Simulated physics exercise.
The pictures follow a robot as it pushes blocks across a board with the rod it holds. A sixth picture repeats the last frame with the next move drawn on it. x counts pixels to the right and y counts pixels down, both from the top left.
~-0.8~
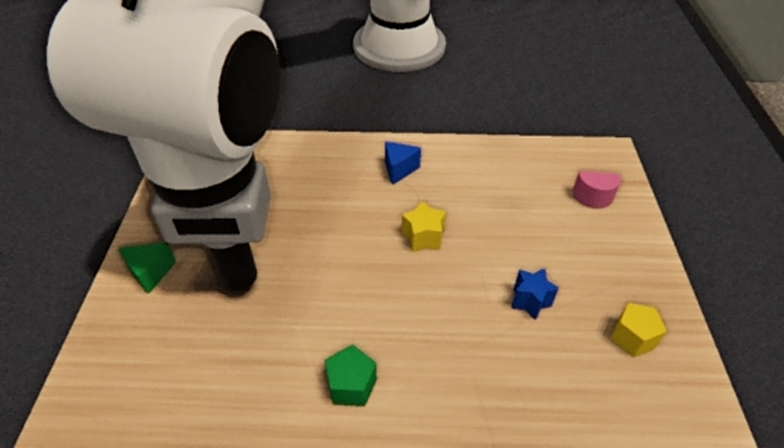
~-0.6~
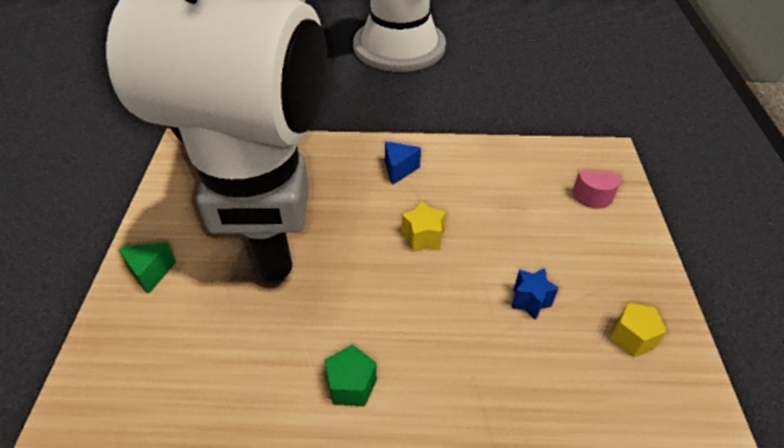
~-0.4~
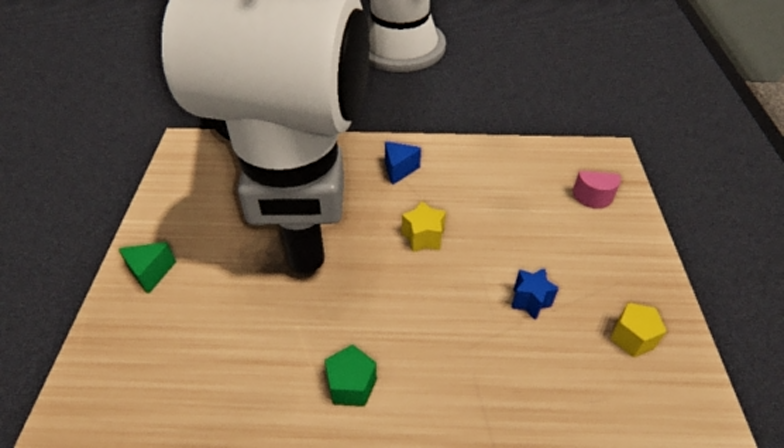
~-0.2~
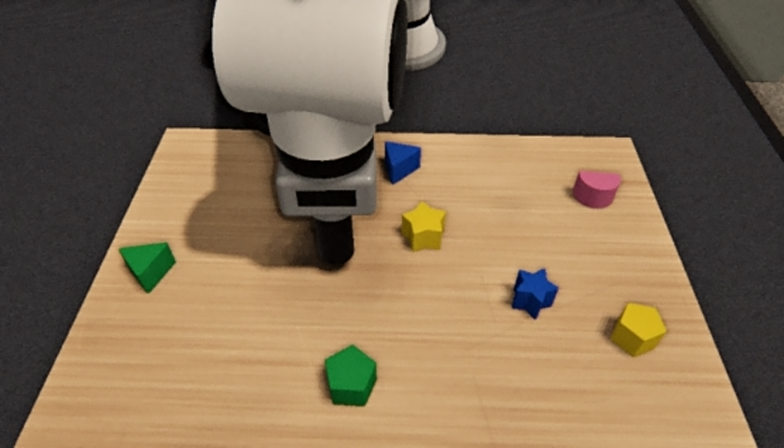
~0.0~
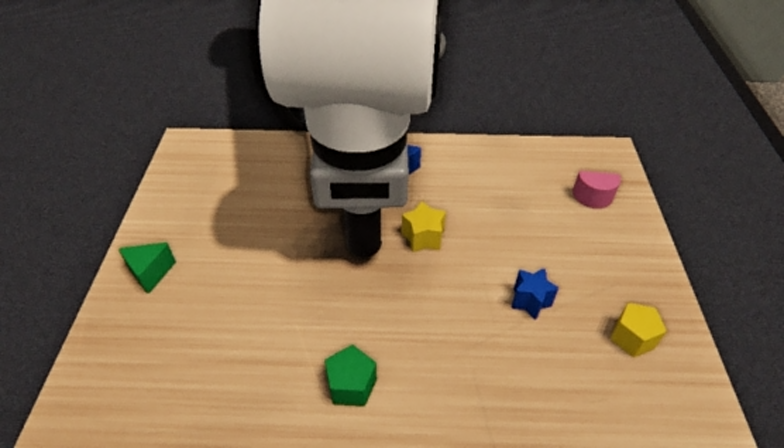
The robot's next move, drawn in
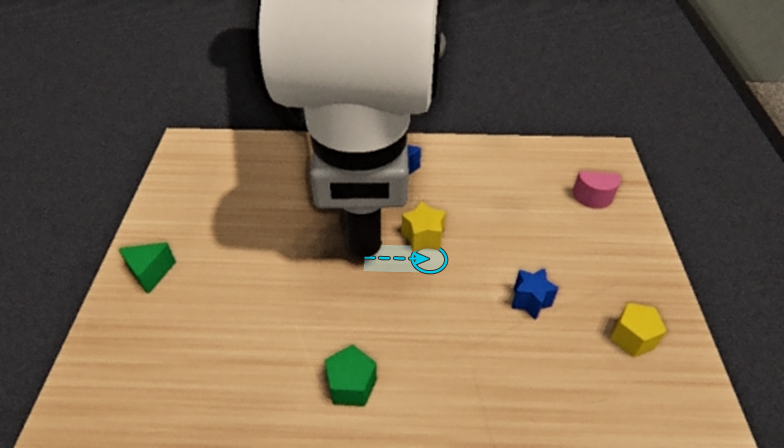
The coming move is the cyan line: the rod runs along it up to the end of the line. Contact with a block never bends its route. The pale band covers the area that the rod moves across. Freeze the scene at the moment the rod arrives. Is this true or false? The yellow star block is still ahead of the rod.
The claim does not hold.
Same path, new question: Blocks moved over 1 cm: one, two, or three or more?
Count: 1.
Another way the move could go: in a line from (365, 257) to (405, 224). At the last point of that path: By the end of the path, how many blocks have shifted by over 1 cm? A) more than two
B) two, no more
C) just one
That would be C.
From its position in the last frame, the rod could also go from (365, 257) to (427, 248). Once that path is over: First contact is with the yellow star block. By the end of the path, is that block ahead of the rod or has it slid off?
Looking at the end of the path, the yellow star block is still being driven ahead.
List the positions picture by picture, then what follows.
Lower end of the rod at (240, 277), tops of blocks, yellow star block at (425, 218), in the first picture.
Rod at (275, 268), blocks as before, in the second picture.
Rod at (307, 259), blocks as before, in the third picture.
Rod at (337, 252), blocks as before, in the fourth picture.
Rod at (364, 245), yellow star block at (425, 218), in the fifth picture.
The drawn path runs in a line from (365, 257) to (429, 259).
What follows on the original path. Halfway along, rod at (398, 246); nothing pushed yet.
At the end, rod at (430, 246); yellow star block at (438, 216), turned 50° anticlockwise.
